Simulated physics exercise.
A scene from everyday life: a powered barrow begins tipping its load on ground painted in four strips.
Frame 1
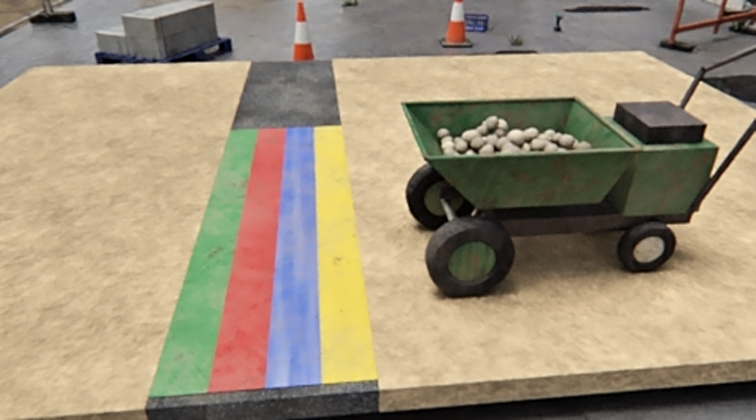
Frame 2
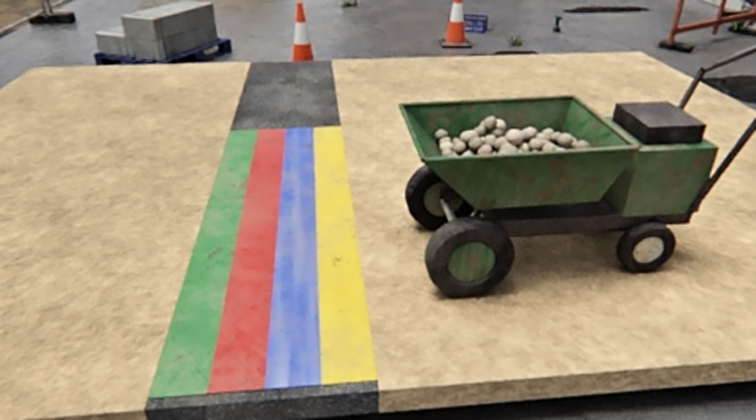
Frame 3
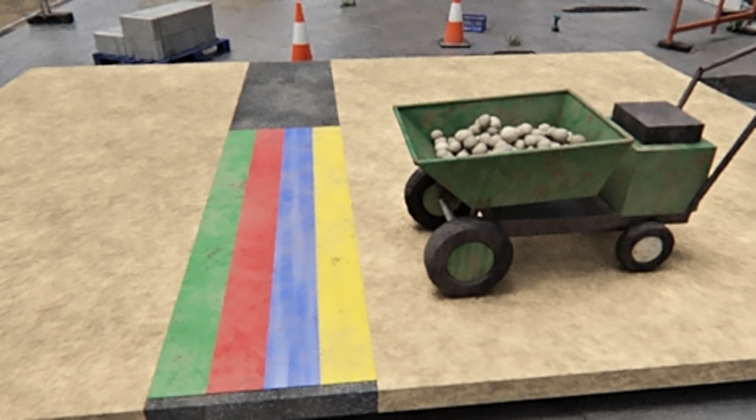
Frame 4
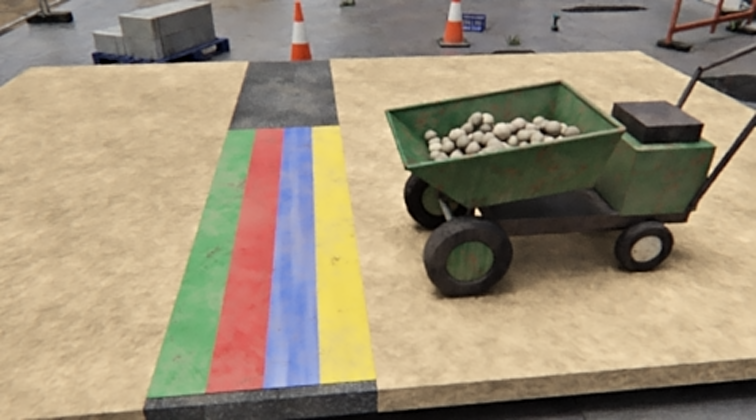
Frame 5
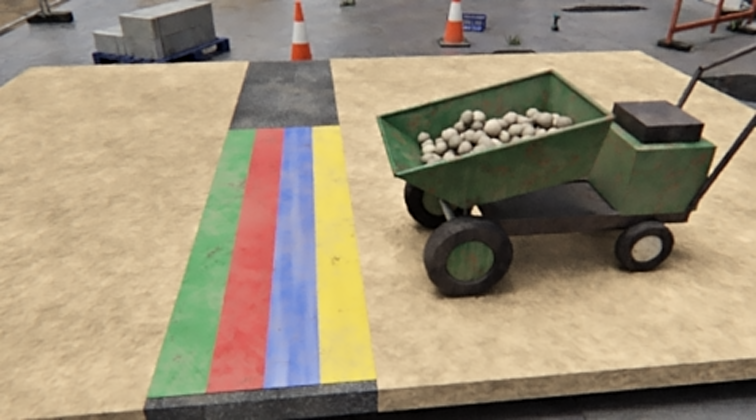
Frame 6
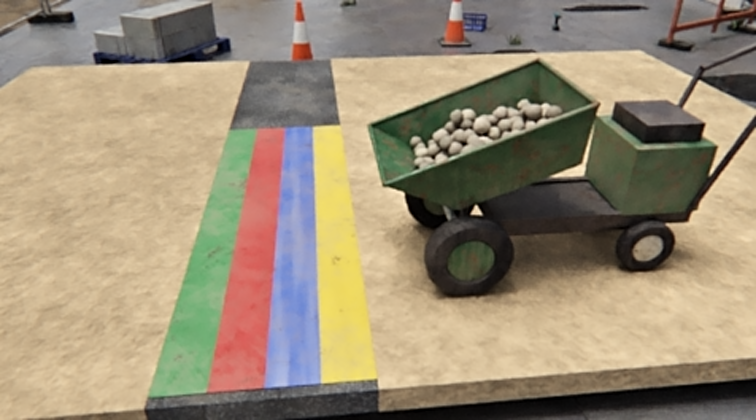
Green skip of a wheeled barrow tilting gradually down to the left with its pebbles aboard, beside green, red, blue and yellow strips.
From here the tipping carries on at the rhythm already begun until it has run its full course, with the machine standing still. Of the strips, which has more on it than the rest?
I would say the blue one.
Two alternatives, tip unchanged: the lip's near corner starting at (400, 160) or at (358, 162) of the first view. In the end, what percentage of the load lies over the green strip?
10 and 20 in a hundred, in that order.
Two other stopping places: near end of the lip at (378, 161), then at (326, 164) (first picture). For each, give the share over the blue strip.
From the first spot you get 20 percent, and from the second 0 percent.
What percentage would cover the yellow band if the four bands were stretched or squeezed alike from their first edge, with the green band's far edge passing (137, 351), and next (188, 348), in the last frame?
Shares in order: Close to 20 %; close to 10 %.
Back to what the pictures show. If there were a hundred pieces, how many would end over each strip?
In percent: Yellow strip 20, blue strip 35, red strip 10, green strip 5.
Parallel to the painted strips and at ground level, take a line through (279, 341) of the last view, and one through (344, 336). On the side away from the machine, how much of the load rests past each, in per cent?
Close to 20 per cent, then close to 70 per cent.
Soon after the last picture, skip tipped steeply; all in the skip.
A little later, skip tipped right over; most in the skip; a small part over the yellow strip; a small part over the blue strip.
Later still, skip tipped right over; about a third in the skip; about a quarter over the yellow strip; about a third over the blue strip; a small part over the red strip; a small part over the green strip.
At rest, skip tipped right over; about a third in the skip; about a quarter over the yellow strip; about a third over the blue strip; a small part over the red strip; a small part over the green strip; a stray few off the paint.
